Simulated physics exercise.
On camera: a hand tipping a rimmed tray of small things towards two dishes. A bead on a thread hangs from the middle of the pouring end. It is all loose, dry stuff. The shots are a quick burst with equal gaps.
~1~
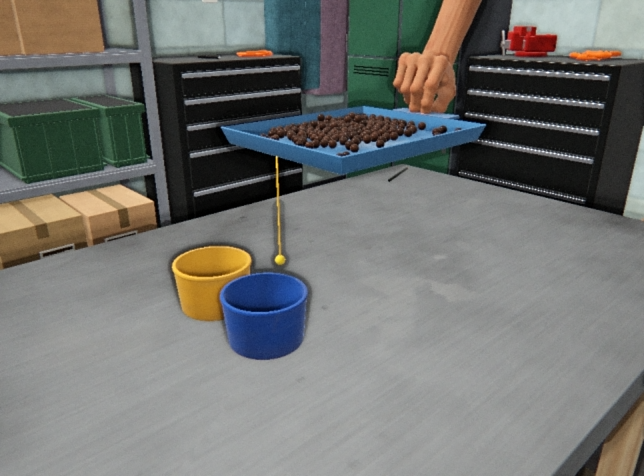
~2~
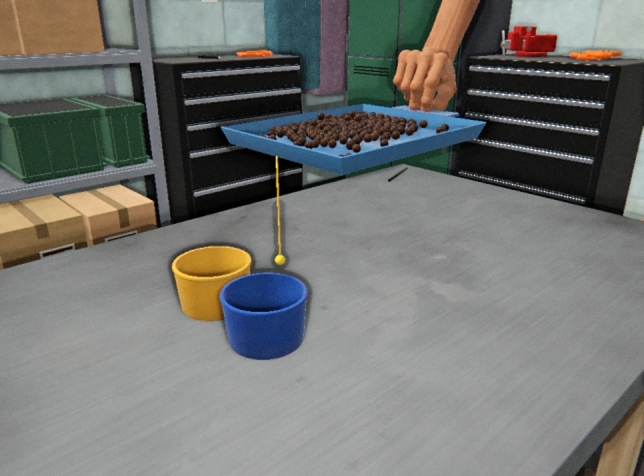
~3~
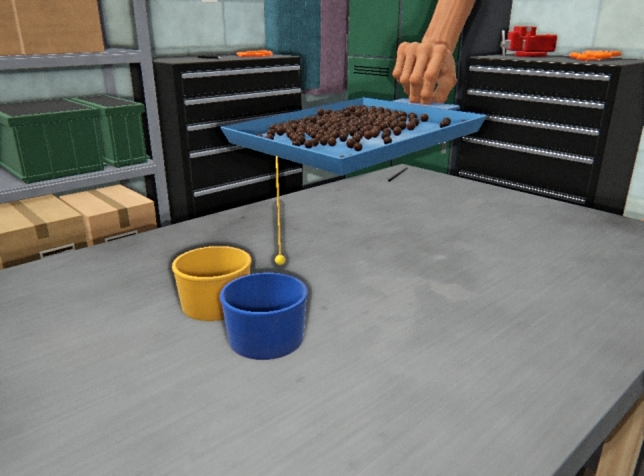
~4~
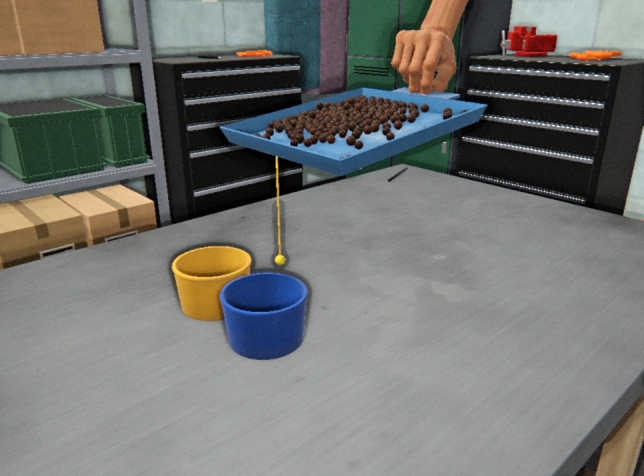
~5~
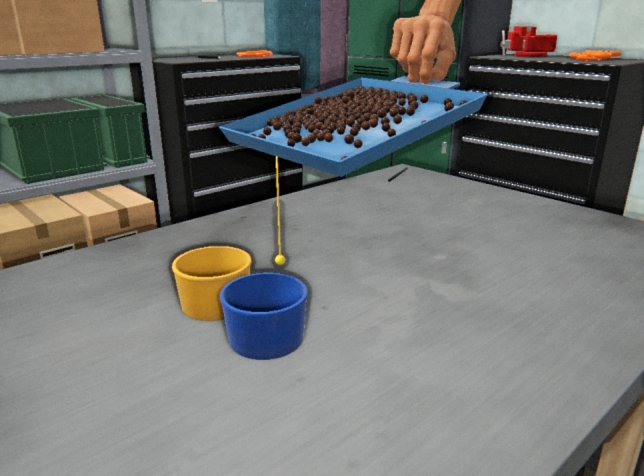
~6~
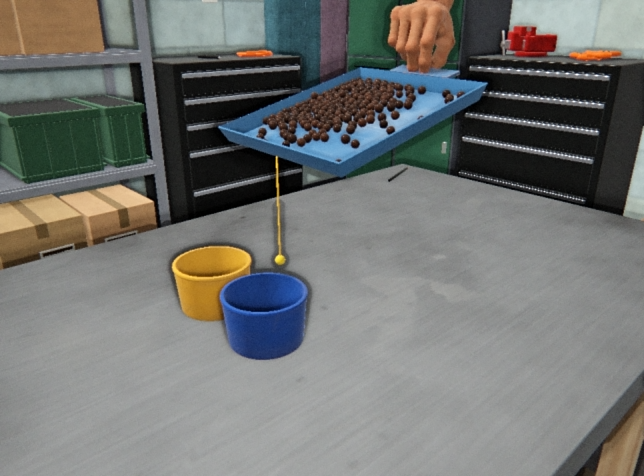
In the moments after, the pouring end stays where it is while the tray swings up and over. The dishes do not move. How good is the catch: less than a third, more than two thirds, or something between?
Caught overall: Between a third and two thirds.
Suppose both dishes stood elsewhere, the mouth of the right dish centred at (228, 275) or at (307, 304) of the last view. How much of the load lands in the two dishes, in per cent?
First some 30, then 70 per cent.
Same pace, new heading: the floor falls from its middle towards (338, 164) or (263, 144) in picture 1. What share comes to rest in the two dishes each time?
First some 10, then 70 per cent.
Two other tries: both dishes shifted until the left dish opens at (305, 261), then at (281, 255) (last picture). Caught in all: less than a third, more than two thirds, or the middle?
The first try: Below one third. The second: Less than a third.
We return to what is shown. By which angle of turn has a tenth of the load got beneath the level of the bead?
Roughly 55°.
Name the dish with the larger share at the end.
It is right.
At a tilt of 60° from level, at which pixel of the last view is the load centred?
At about (279, 150).
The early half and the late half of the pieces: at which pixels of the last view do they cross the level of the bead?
Early half (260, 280), late half (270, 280).
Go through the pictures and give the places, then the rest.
The first frame shows corners of the pouring end near (229, 127) and (342, 155), level; middle of the load near (350, 131), chocolate balls; left dish near (181, 290); right dish near (231, 326); bead on its thread near (280, 260).
The second frame shows corners of the pouring end near (229, 127) and (342, 155), level; middle of the load near (351, 129).
The third frame shows corners of the pouring end near (228, 127) and (341, 156), tipped barely, lowest at the right corner; middle of the load near (343, 125), a little on the move.
The fourth frame shows corners of the pouring end near (228, 126) and (340, 157), tipped a little, lowest at the right corner; middle of the load near (344, 119), a little on the move.
The fifth frame shows corners of the pouring end near (227, 126) and (340, 158), tipped a little, lowest at the right corner; middle of the load near (343, 113), near a quarter on the move.
The sixth frame shows corners of the pouring end near (226, 126) and (339, 159), tipped a little, lowest at the right corner; middle of the load near (340, 108), the bulk on the move; left dish near (181, 290); right dish near (231, 326).
Shortly afterwards, tray tipped steeply; near two thirds on the tray; a little in the right dish; a little in the left dish; a little outside both; a little in the air.
Next, tray tipped right over; near a third in the right dish; a little in the left dish; near half outside both; only a few in the air.
Some moments later, tray tipped past a quarter turn; near a third in the right dish; a little in the left dish; near half outside both.
In the end, tray tipped past a quarter turn; near a third in the right dish; a little in the left dish; near half outside both.
